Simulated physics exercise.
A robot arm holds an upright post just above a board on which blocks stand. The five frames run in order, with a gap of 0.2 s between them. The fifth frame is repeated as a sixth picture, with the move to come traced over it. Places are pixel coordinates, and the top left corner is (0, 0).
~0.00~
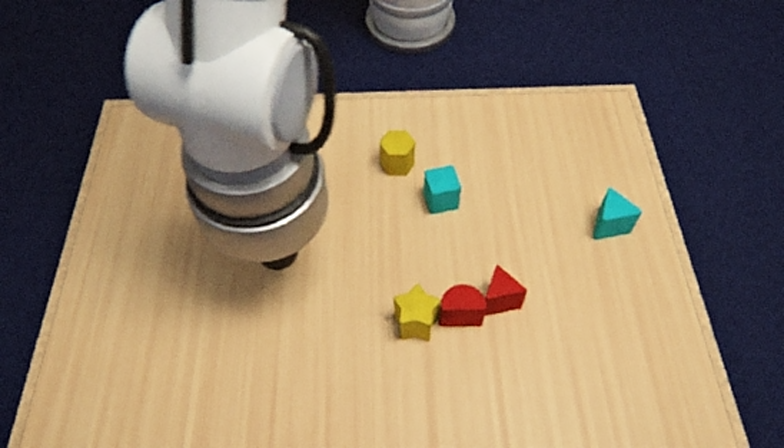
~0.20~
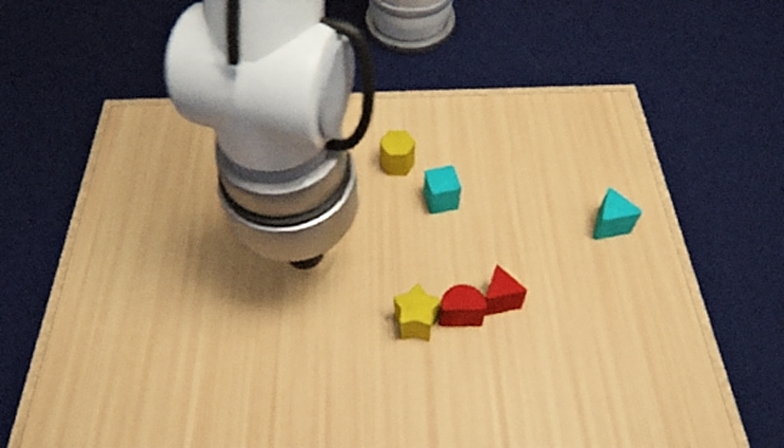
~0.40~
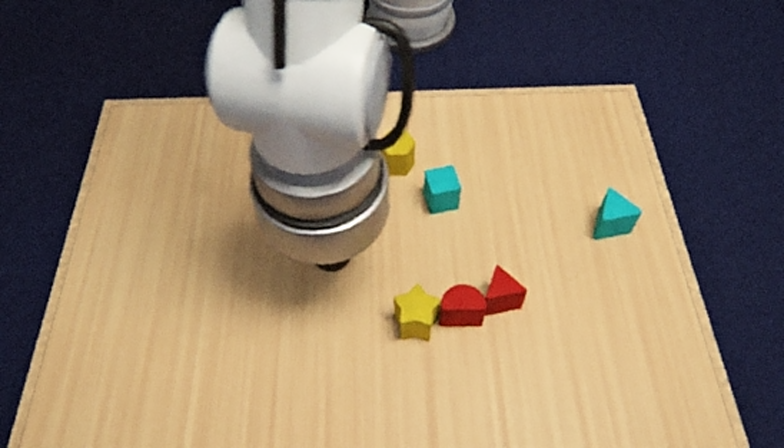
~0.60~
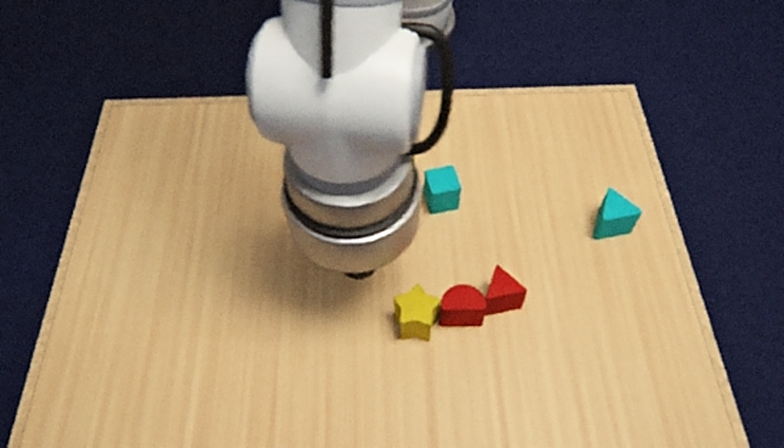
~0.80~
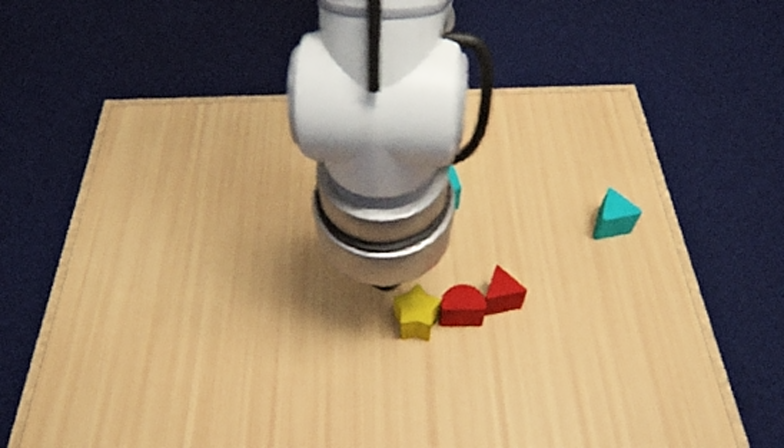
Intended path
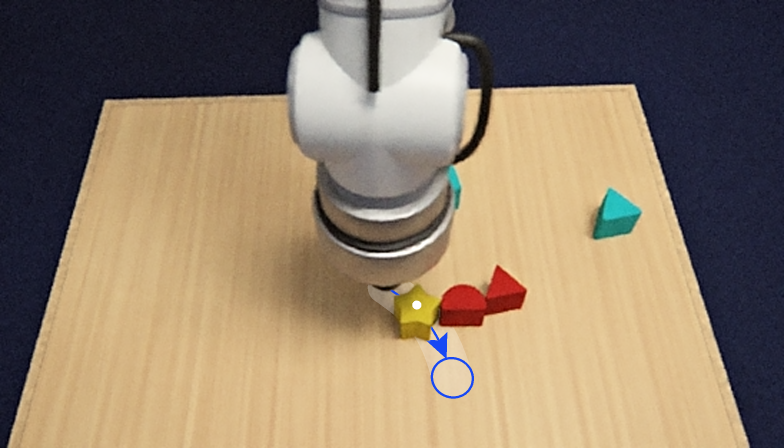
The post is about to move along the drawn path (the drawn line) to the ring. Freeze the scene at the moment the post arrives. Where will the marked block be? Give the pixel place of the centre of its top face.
I'd say the marked block ends with its top centre at (468, 400).
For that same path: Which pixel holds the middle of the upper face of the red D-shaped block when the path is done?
Pixel (478, 315).
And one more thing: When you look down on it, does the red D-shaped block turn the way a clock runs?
Going by the path, no.
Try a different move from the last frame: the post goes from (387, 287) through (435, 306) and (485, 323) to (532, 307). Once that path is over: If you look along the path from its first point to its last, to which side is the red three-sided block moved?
Left.
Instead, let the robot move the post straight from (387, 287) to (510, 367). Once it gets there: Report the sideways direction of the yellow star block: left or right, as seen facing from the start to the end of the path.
Off to the right side.
The drawn path runs from (387, 287) through (416, 310) and (439, 340) to (452, 377); the dot is on the yellow star block.
The first path, step by step. One third of the way, post (418, 299); yellow star block (431, 326), turned 15° clockwise; red D-shaped block (469, 306), turned 30° anticlockwise.
Two thirds of the way, post (441, 330); yellow star block (453, 360), turned 15° clockwise; red D-shaped block (478, 314), turned 65° anticlockwise; red three-sided block (507, 282).
At the end, post (454, 367); yellow star block (468, 400), turned 15° clockwise; red D-shaped block (478, 315), turned 70° anticlockwise; red three-sided block (507, 282).
